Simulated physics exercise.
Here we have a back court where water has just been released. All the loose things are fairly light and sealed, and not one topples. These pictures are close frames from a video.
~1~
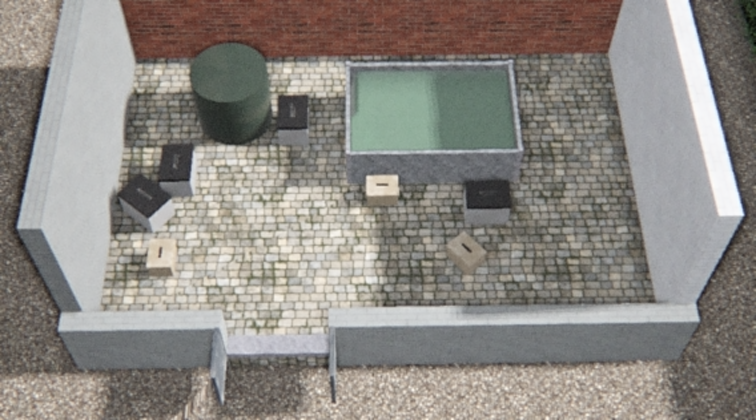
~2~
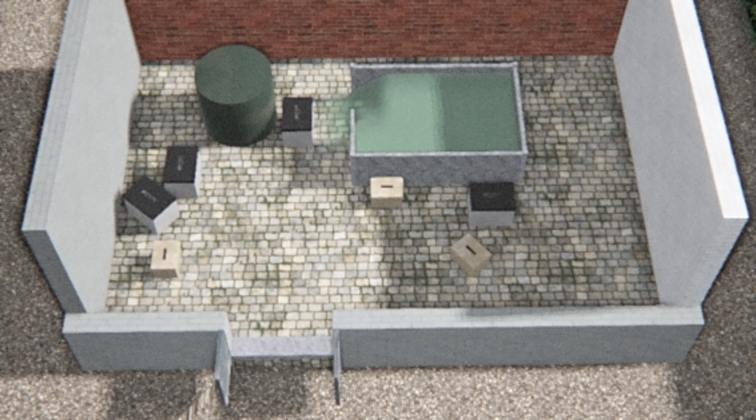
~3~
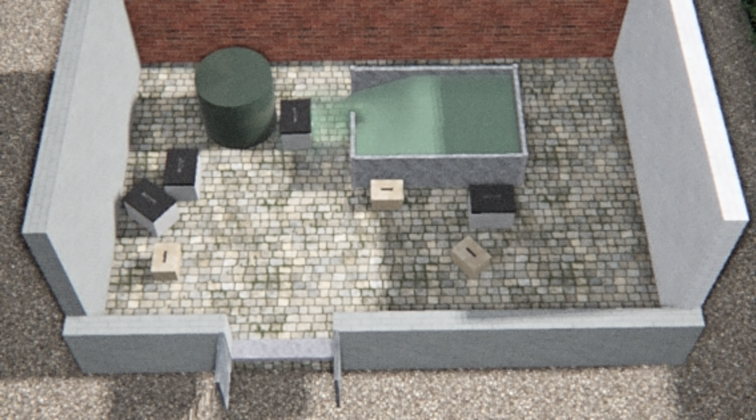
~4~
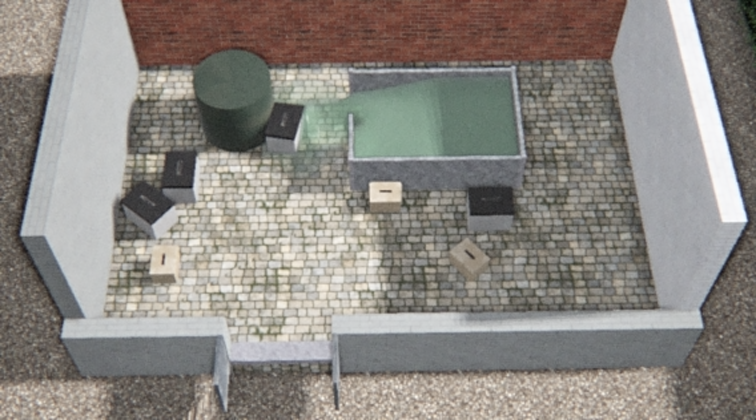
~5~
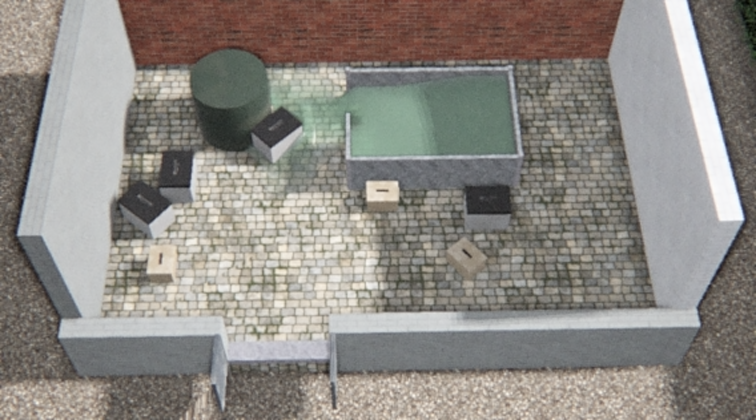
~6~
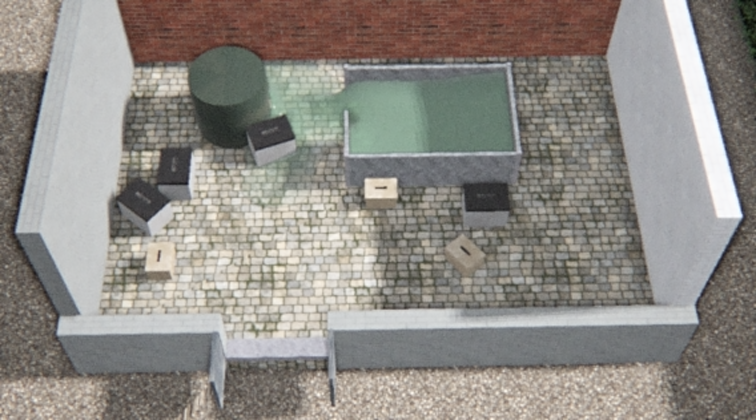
At the start, dark and pale boxes sit around a walled, paved court beside a green cylinder and a raised tank of greenish water. Water then spills from the tank's left side onto the paving, and the nearest dark box turns and slides a short way toward the viewer while the others stay put.
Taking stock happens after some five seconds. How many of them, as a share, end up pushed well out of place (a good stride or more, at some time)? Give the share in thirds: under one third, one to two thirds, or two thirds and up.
One to two thirds.
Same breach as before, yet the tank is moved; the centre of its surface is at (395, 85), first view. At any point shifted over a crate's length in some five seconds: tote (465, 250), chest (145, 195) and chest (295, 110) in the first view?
Result per object - stayed close, went far, went far.
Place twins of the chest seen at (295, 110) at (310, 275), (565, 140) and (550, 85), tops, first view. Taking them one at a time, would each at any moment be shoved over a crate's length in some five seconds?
Results - 1: Doesn't go far; 2: Doesn't go far; 3: Doesn't go far.
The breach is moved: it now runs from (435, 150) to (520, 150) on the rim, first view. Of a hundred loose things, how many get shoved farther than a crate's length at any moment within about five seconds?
I'd put it at about 30 percent.
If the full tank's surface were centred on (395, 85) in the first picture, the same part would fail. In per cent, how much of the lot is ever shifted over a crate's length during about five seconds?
60 %, roughly.
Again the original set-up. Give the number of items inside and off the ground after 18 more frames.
Count: 4.
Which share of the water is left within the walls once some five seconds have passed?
96 %.
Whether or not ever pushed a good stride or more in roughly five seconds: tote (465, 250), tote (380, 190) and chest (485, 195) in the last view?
Sequence check gives below that mark, next below that mark, finally below that mark.
A moment on, 1 of 7 are well off their spots; 0 afloat.
Next, 1 of 7 are well off their spots; 0 afloat.
Later, 3 of 7 are well off their spots; 4 afloat.
In the end, 4 of 7 are well off their spots, and 4 have been at some point; 4 afloat.
